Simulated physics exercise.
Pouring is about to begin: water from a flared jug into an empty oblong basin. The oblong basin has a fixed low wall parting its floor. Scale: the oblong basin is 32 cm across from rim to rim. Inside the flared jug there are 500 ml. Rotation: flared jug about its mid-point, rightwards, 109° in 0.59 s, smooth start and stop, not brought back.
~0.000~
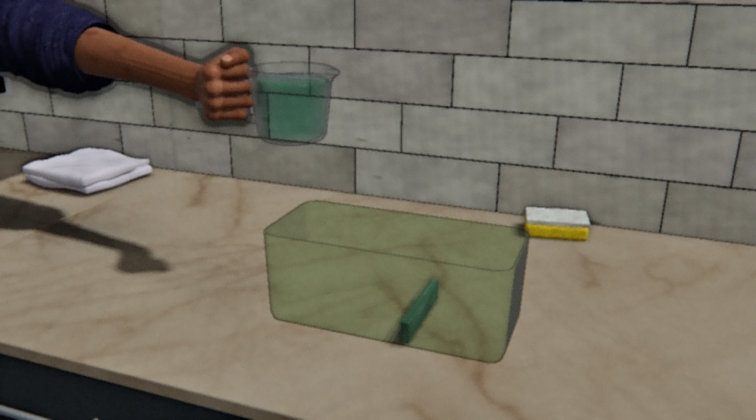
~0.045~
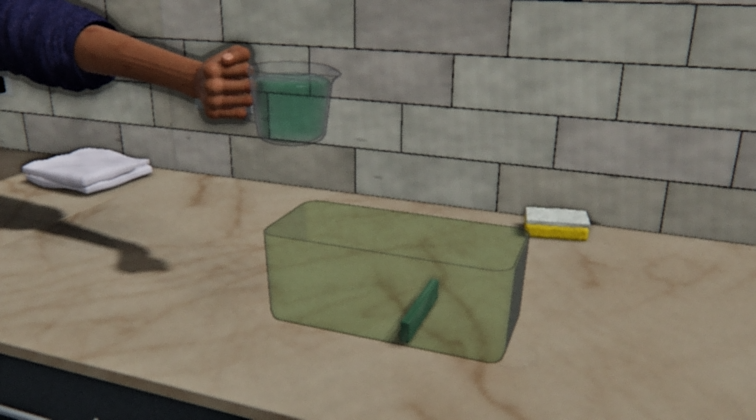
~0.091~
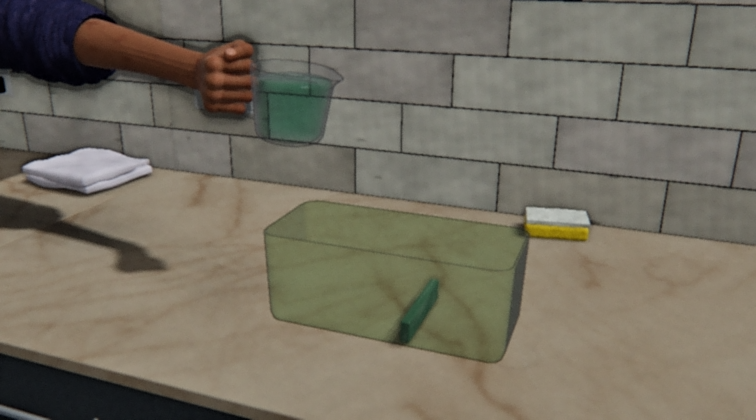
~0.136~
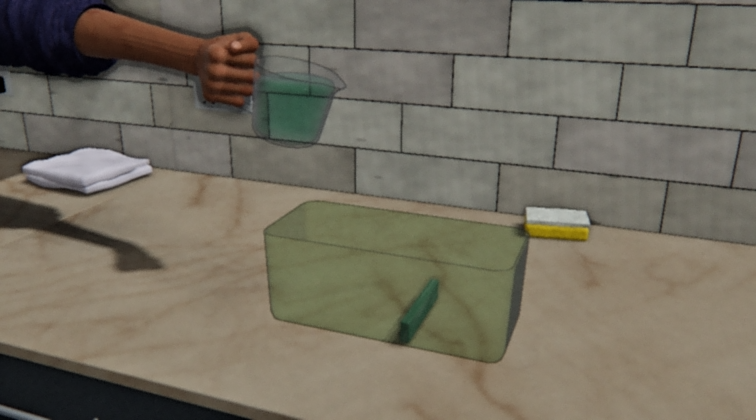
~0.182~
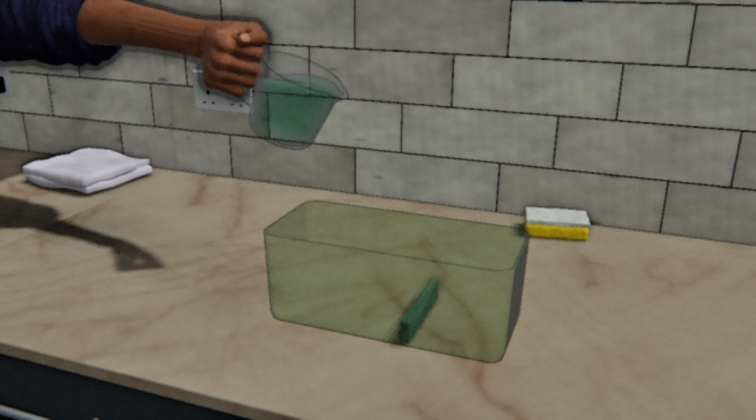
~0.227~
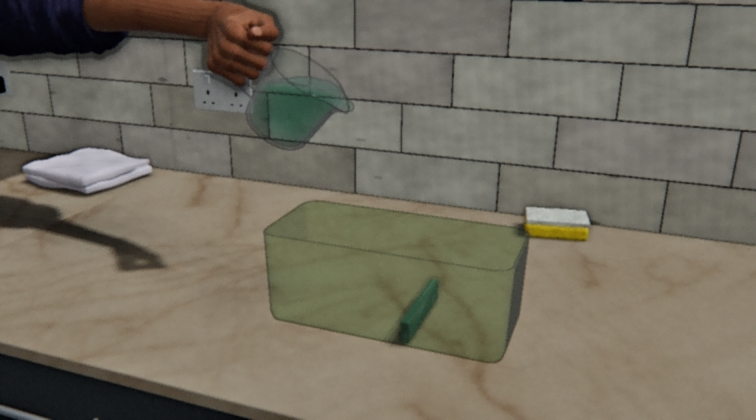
The clip opens with a hand holding a flared jug of green liquid nearly still above a clear, green-tinted oblong basin on a marbled counter. The hand then rotates the jug, slowly at first and then further, tipping it rightward until it leans clearly, the liquid up at its lowered lip.
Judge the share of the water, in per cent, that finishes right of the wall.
15 percent, roughly.
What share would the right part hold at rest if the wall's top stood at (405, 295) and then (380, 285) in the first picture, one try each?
10 % and 40 %.
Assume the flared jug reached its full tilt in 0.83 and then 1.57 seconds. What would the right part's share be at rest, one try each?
Try 1: 10 %; try 2: 10 %.
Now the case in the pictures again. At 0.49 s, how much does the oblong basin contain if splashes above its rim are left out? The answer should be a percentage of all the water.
The basin holds roughly 28 in a hundred parts at that moment.
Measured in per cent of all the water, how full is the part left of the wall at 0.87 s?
I'd say near 82 percent.
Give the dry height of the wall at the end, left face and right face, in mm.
Left: Roughly 14 mm; right: Roughly 24 mm.
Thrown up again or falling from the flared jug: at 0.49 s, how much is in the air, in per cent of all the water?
Close to 38 in a hundred.
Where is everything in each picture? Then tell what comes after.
The first picture shows tilt 0°; pouring edge (339, 73); surface from (259, 76) to (330, 81); the oblong basin's rim runs from (285, 217) to (522, 252); the wall's top is at (421, 301).
The second picture shows tilt 2°; pouring edge (340, 74); surface from (260, 76) to (330, 81).
The third picture shows tilt 6°; pouring edge (343, 79); surface from (261, 75) to (332, 84).
The fourth picture shows tilt 14°; pouring edge (345, 87); surface from (264, 75) to (335, 86).
The fifth picture shows tilt 24°; pouring edge (348, 98); surface from (265, 78) to (343, 90).
The sixth picture shows tilt 35°; pouring edge (348, 111); surface from (262, 88) to (346, 102); 2 per cent is over the edge.
Then, 0.49 s in, the tilt is 101° and 35 per cent is still to pour, 27 is left of the wall and 0 right of it.
Then, 0.68 s in, the tilt is 109° and 4 per cent is still to pour, 81 is left of the wall and 4 right of it.
Then, 0.87 s in, the tilt is 109° and 0 per cent is still to pour, 82 is left of the wall and 14 right of it.
Then, 1.09 s in, the tilt is 109° and 0 per cent is still to pour, 82 is left of the wall and 15 right of it.
Finally, 82 per cent lies left of the wall, 15 right of it and 3 outside.
